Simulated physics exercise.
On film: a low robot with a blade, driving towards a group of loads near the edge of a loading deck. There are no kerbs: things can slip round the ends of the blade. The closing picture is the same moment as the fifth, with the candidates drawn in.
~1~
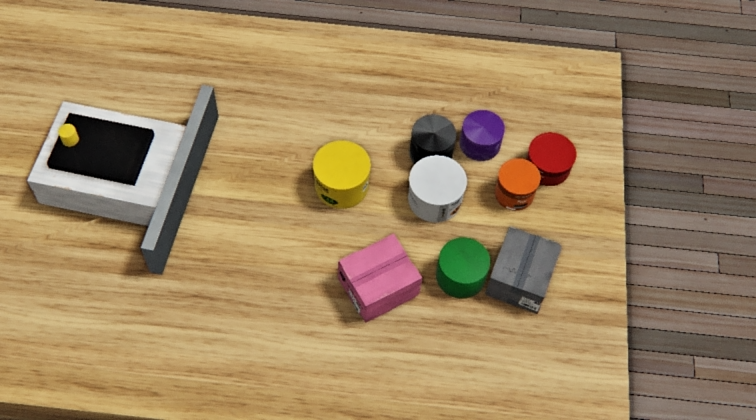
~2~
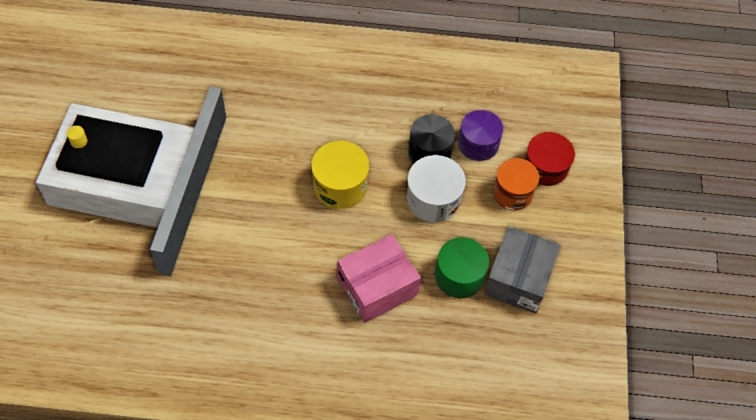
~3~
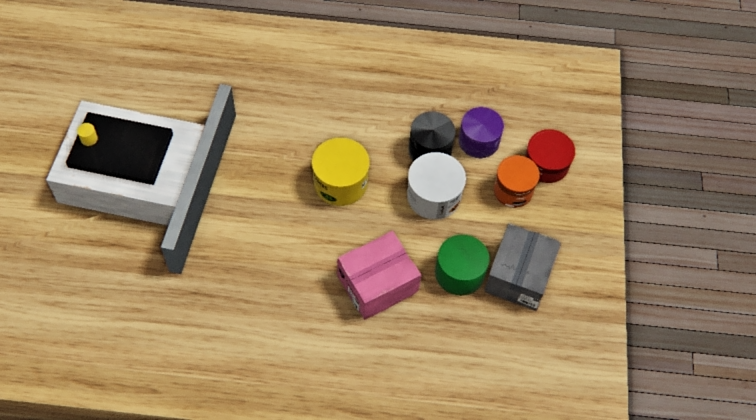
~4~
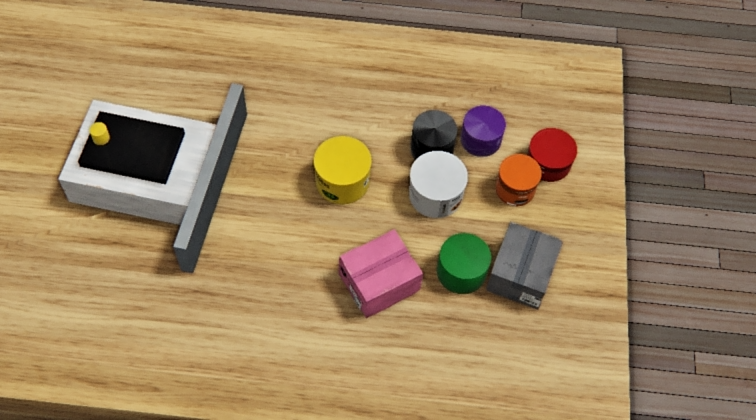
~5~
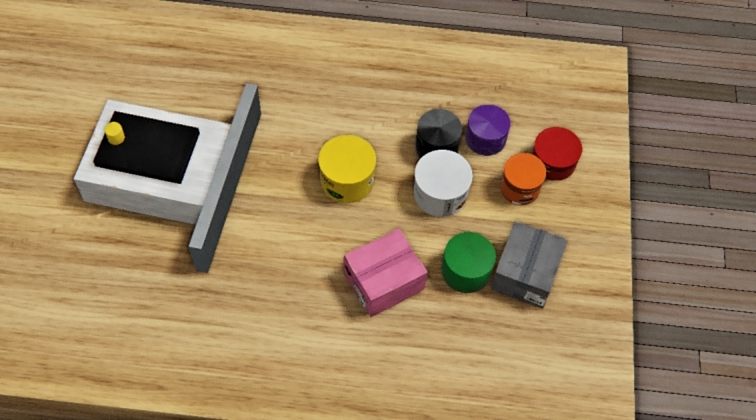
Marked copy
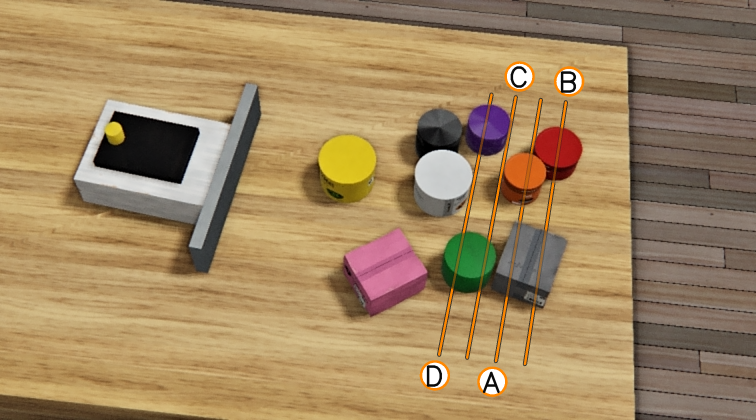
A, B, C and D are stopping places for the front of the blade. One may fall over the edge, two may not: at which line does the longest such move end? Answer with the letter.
At B, and not beyond.
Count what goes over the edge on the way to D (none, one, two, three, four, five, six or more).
By then, none.
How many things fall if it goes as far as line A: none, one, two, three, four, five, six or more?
The count is none.
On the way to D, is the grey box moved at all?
Yes.
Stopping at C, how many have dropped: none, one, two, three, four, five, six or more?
By then, none.
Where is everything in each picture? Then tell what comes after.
In the first picture, orange pail (517, 185); grey box (524, 270); black canister (433, 143).
In the second picture, robot (117, 151); yellow pail (340, 176).
In the third picture, robot (127, 149); white pail (435, 186).
In the fourth picture, robot (139, 148); pink parcel (380, 274).
In the fifth picture, robot (154, 148); orange pail (523, 180); grey box (529, 265); black canister (438, 138).
On the marked copy, A at (520, 221); B at (547, 224); C at (493, 218); D at (467, 215).
Taking B. A third of the way, robot (269, 160); yellow pail (381, 176); red pail (556, 155).
Two thirds of the way, robot (385, 172); grey box (590, 270); orange pail (573, 183).
When it is over, robot (477, 181); white pail (636, 232); grey box (630, 286); none fallen.
As for the rest, A is within the limit but short; C is within the limit but short; D is within the limit but short.
